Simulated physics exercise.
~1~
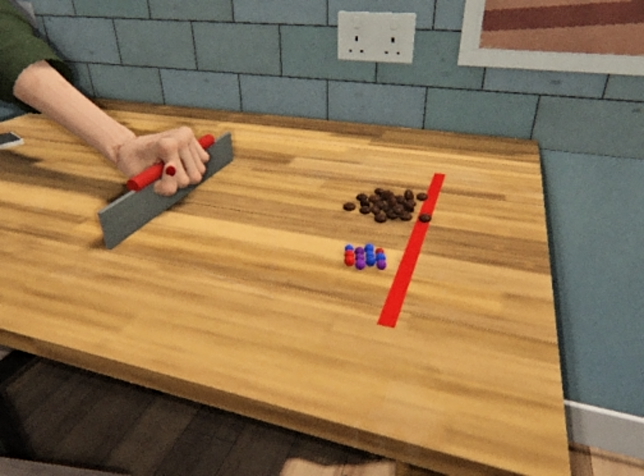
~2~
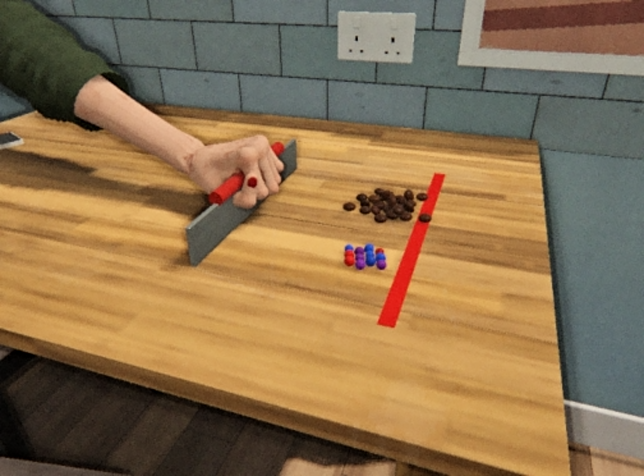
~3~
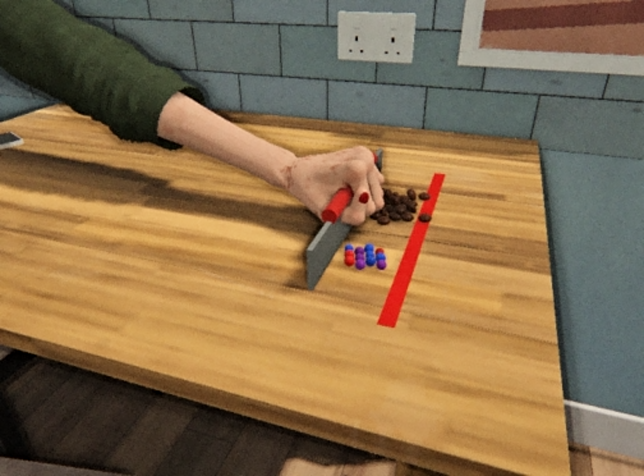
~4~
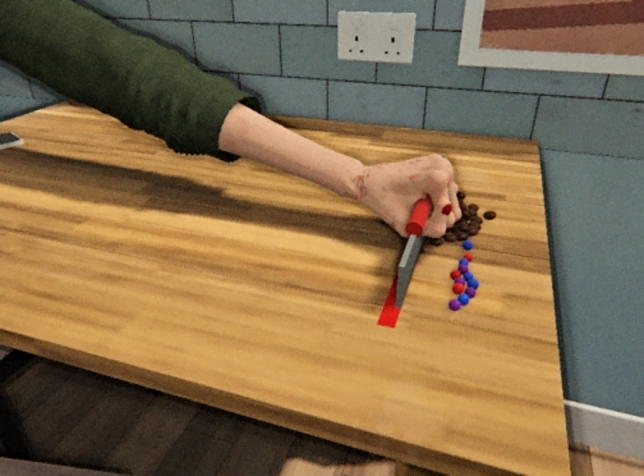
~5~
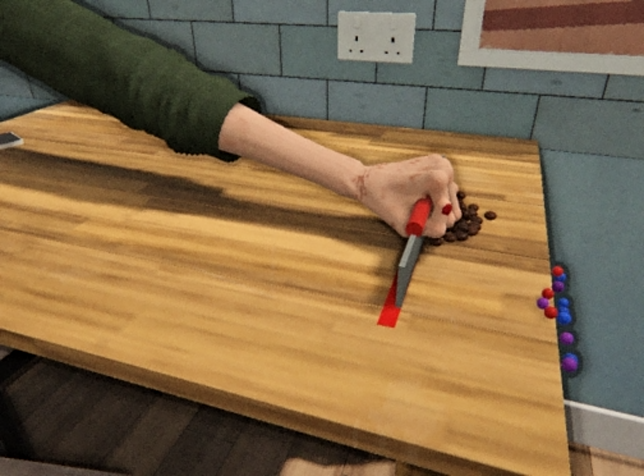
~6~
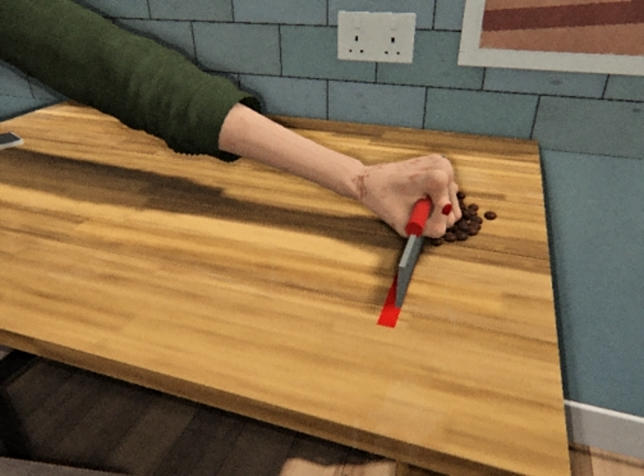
A hand in a dark green sleeve slides a grey scraper with a red handle rightward across a wooden table, seen from above at an angle against blue-grey wall tiles. Ahead of it lie a scatter of dark brown beans and, nearer the viewer, a small cluster of red, blue and purple beads, beside a strip of red tape. The blade sweeps both groups along and stops at the tape. The beads keep rolling to the right and all drop over the table's edge out of sight, while the beans stay on the tabletop just past the motionless hand.
